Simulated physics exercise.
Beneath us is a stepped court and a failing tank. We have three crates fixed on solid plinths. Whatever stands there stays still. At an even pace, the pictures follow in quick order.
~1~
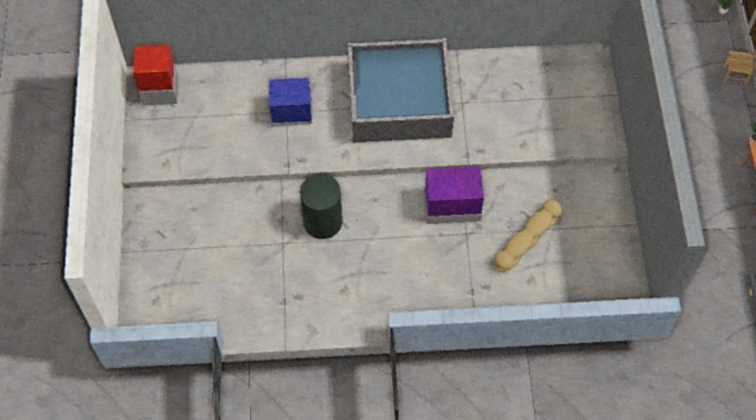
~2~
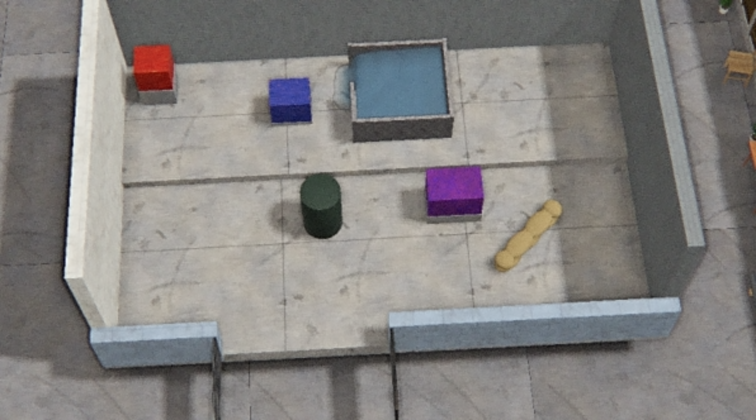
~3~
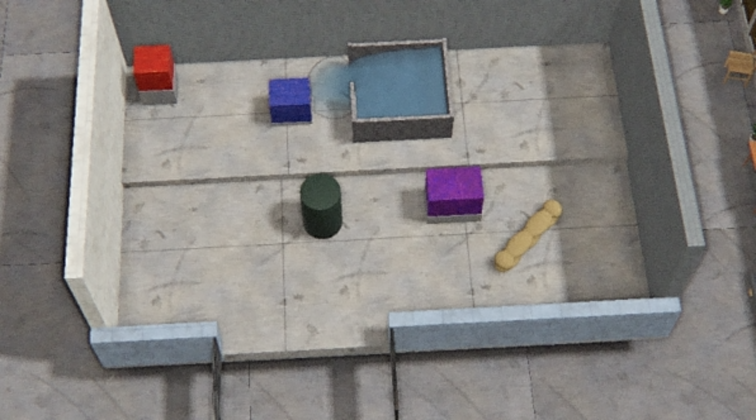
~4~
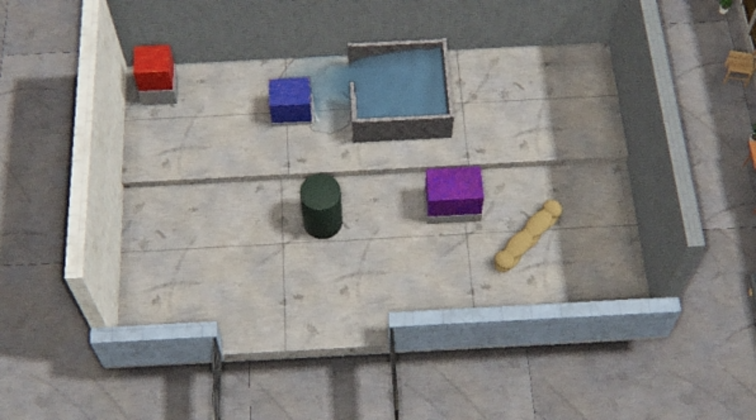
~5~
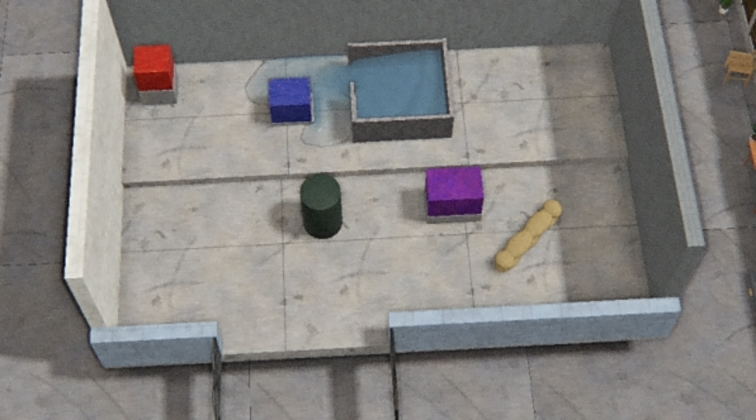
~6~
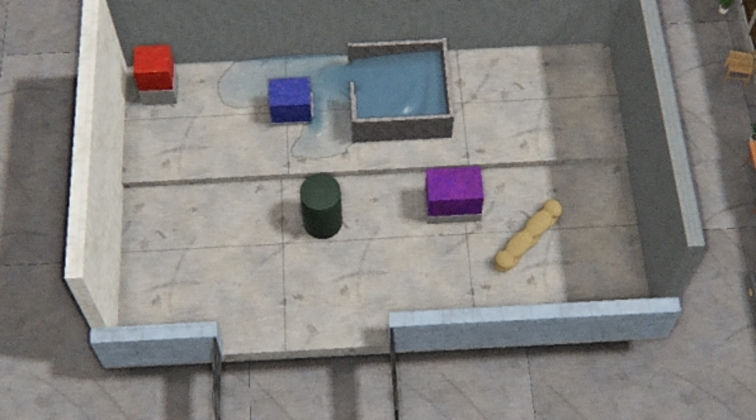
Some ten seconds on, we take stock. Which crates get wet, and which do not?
Crate by crate: The red crate does not, the blue crate does, the purple crate does not.
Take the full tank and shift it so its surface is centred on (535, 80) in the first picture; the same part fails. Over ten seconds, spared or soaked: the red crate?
I'd say red goes unreached.
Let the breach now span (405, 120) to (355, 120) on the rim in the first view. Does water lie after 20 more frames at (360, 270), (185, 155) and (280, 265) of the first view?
Taking the points one after the other, they come out inundated, not soaked and not soaked.
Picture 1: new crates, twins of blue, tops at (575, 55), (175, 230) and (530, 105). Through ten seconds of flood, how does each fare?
Stays clear, then is flooded, then stays clear.
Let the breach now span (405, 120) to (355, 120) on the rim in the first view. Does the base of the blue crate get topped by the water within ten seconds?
After ten seconds, the blue is still clear.
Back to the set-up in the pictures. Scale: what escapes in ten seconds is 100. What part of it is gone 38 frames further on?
Share gone by then: About 20 %.
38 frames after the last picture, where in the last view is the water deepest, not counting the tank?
At about (118, 346).
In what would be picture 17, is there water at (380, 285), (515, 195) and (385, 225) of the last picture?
Status per point, in sequence: Unwetted, then unwetted, then waterlogged.
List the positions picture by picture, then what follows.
The first picture shows still water in the water tank at (400, 83).
In the second picture, the front is at (347, 107), out from the gap at (353, 80).
In the third picture, water pours out at (353, 81) and has run to (315, 108).
In the fourth picture, water pours out at (353, 81) and has run to a hidden place.
In the fifth picture, water pours out at (353, 80) and has run to (252, 85).
In the sixth picture, water pours out at (353, 80) and has run to (224, 83).
A moment on, water covers 15 % of the floor; the red crate water round its plinth, the blue crate water round its plinth, the purple crate not reached.
Next, water covers 20 % of the floor; the red crate water round its plinth, the blue crate water round its plinth, the purple crate not reached.
Then, water covers 35 % of the floor; the red crate water round its plinth, the blue crate water round its plinth, the purple crate water round its plinth.
Later, water covers 45 % of the floor; the red crate water round its plinth, the blue crate water round its plinth, the purple crate water round its plinth.
In the end, water covers 60 % of the floor; the red crate stayed above the water, the blue crate was topped, the purple crate stayed above the water.
